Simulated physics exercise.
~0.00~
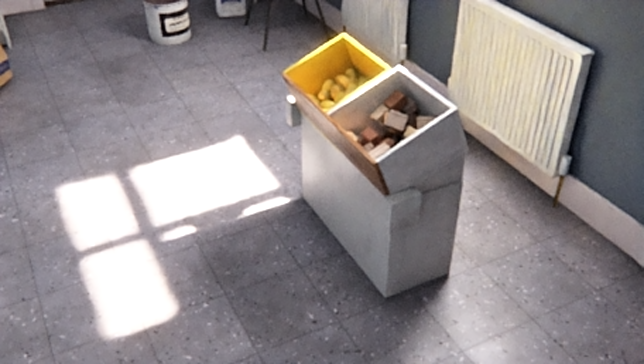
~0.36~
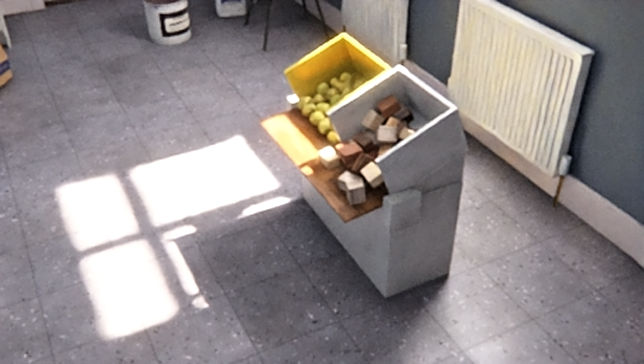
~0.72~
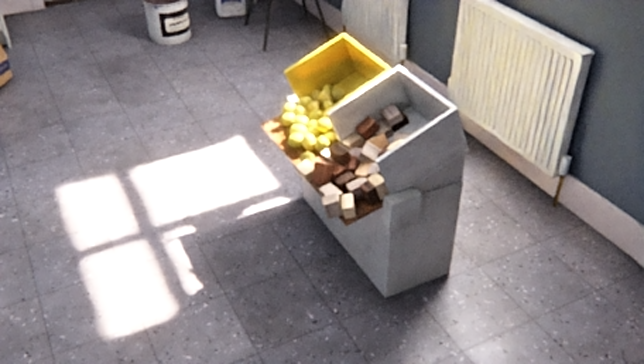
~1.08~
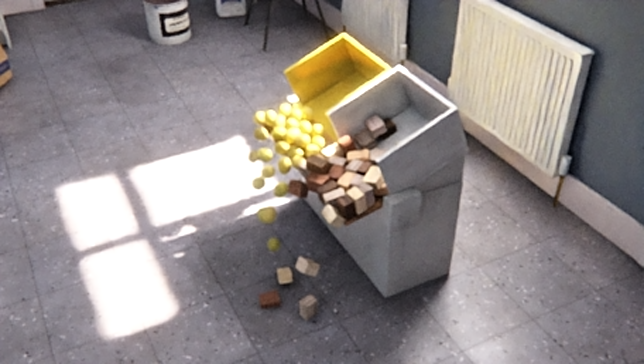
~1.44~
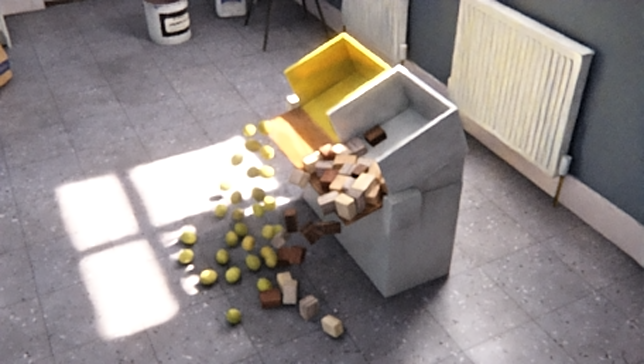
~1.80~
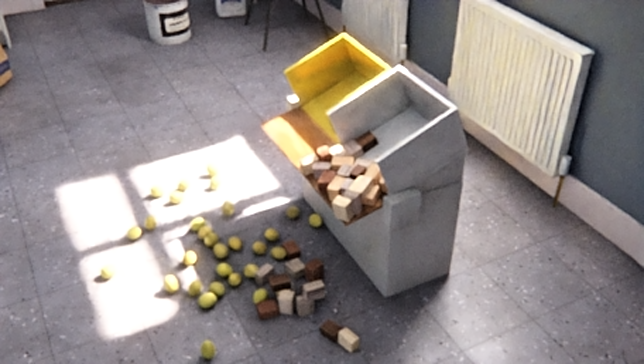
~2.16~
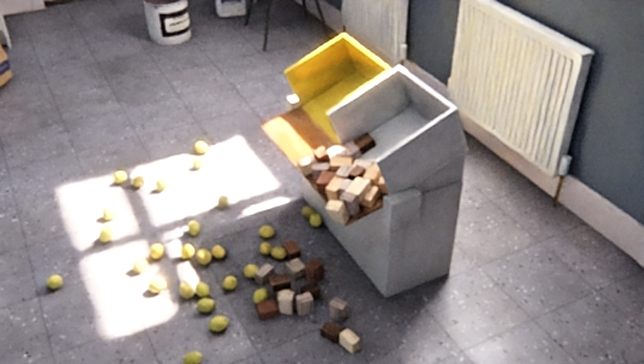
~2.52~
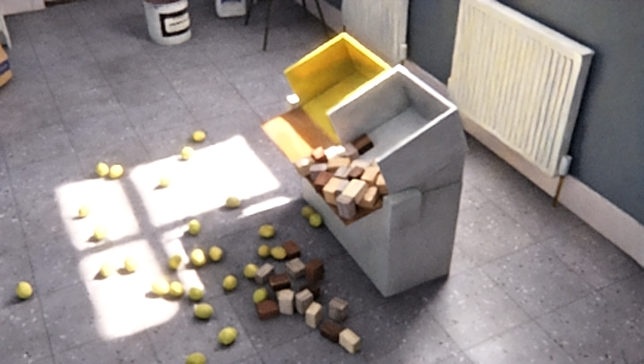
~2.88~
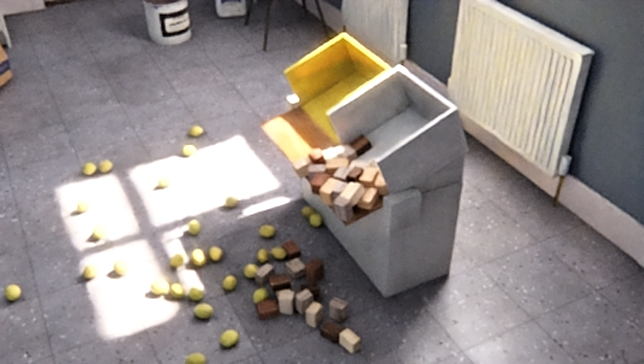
A pale, box-like stand with two open chutes, a yellow one holding lemons behind a white one holding brown and cream wooden blocks, stands on a grey tiled floor near a white radiator, seen from above. The front flap swings down to the left, and lemons and blocks slide onto it. Both loads spill over its edge to the floor. The lemons roll widely leftward across the sunlit patches, while fallen blocks gather close below. Finally everything rests, with the yellow chute empty and many blocks still heaped at the white chute's mouth.
